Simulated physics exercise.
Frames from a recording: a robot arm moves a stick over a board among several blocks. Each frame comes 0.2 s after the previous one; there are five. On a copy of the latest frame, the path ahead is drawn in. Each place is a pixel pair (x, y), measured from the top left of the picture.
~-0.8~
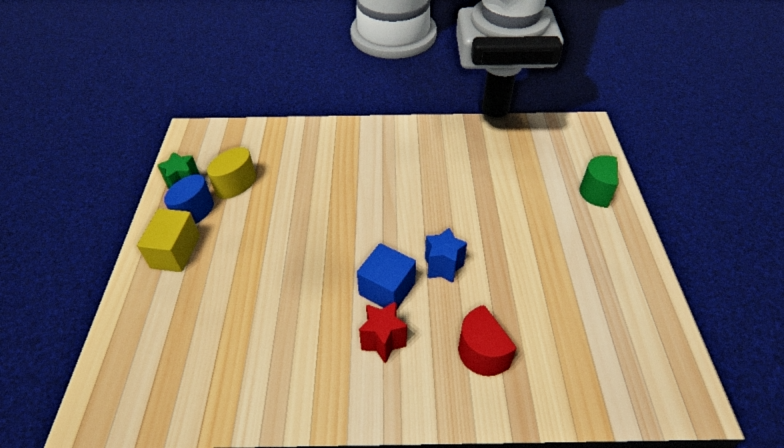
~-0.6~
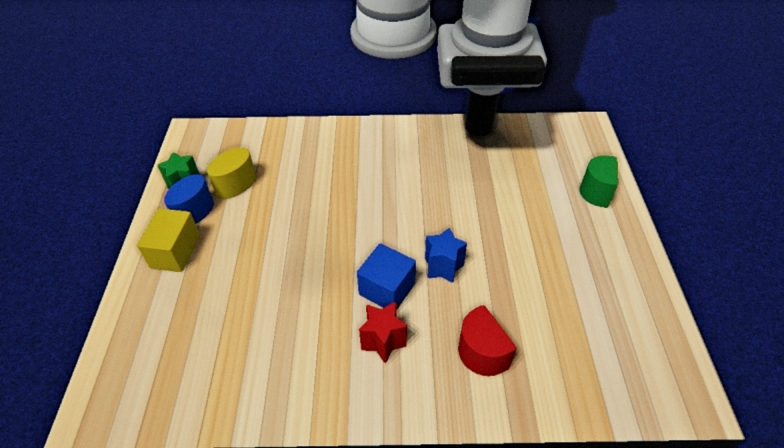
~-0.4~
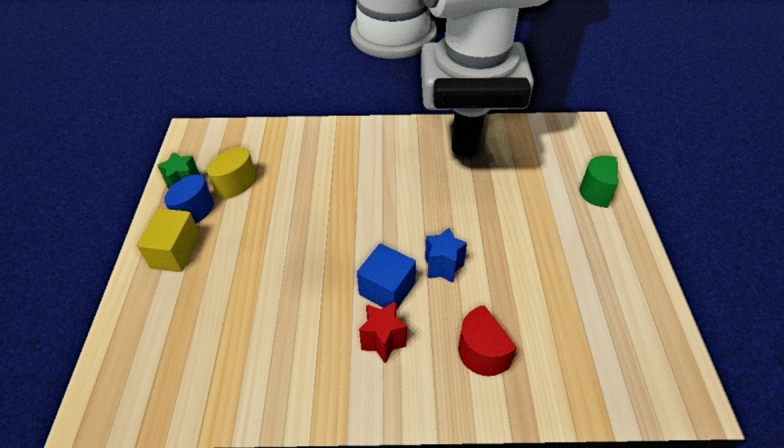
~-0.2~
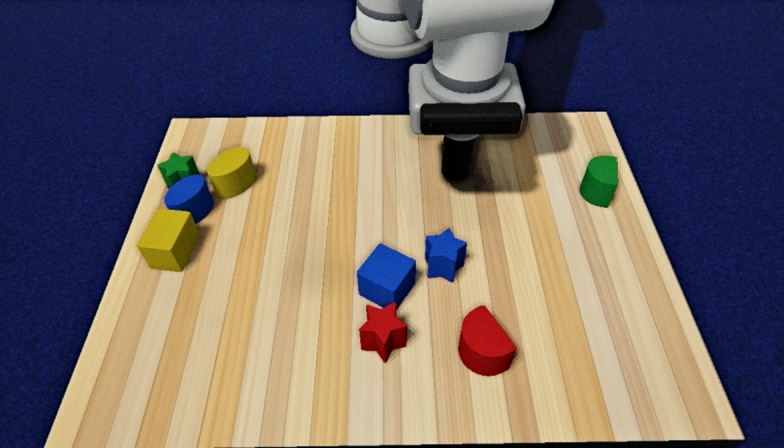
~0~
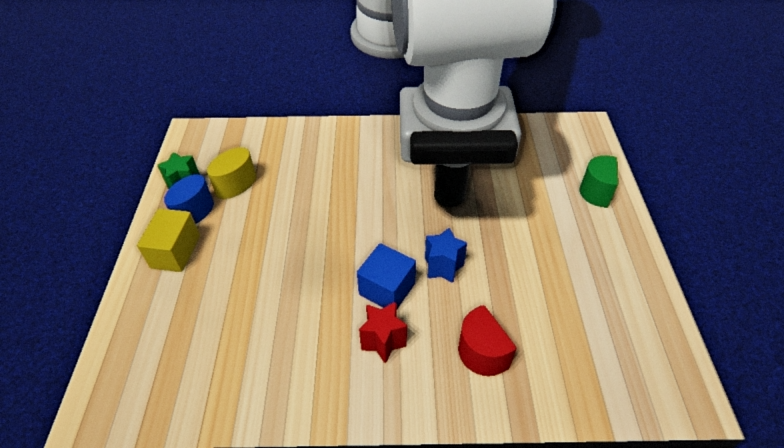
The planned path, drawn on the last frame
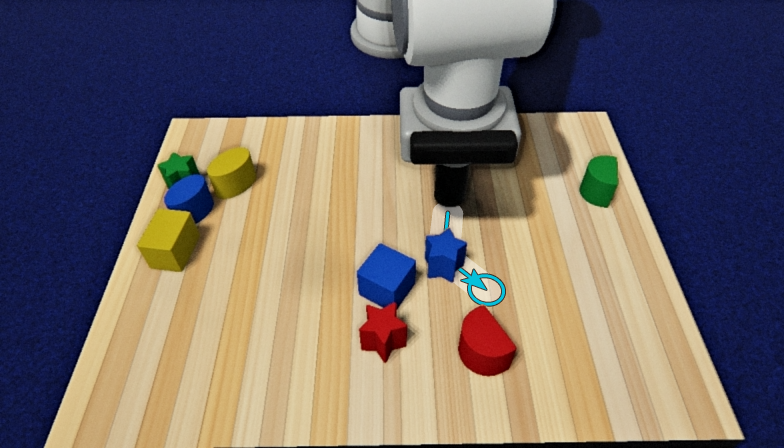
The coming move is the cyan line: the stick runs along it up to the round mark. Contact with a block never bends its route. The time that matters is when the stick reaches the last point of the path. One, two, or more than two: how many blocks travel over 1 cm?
One gets moved.
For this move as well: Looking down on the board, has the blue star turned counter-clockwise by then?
No - that is not the case.
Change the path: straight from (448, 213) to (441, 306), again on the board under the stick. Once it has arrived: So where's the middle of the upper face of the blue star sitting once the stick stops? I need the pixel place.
Put as a pixel place, it's (430, 312).
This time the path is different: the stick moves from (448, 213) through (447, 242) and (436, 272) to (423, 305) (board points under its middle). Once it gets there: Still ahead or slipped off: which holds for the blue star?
Carried ahead at the end.
The line goes from (448, 213) via (445, 240) and (457, 267), ending at (486, 290).
On the path given first. One third of the way, stick at (447, 224); nothing pushed yet.
Two thirds of the way, stick at (460, 251); blue star at (445, 271), turned 35° clockwise.
At the end, stick at (490, 274); blue star at (452, 275), turned 75° clockwise; red half-round block unmoved.
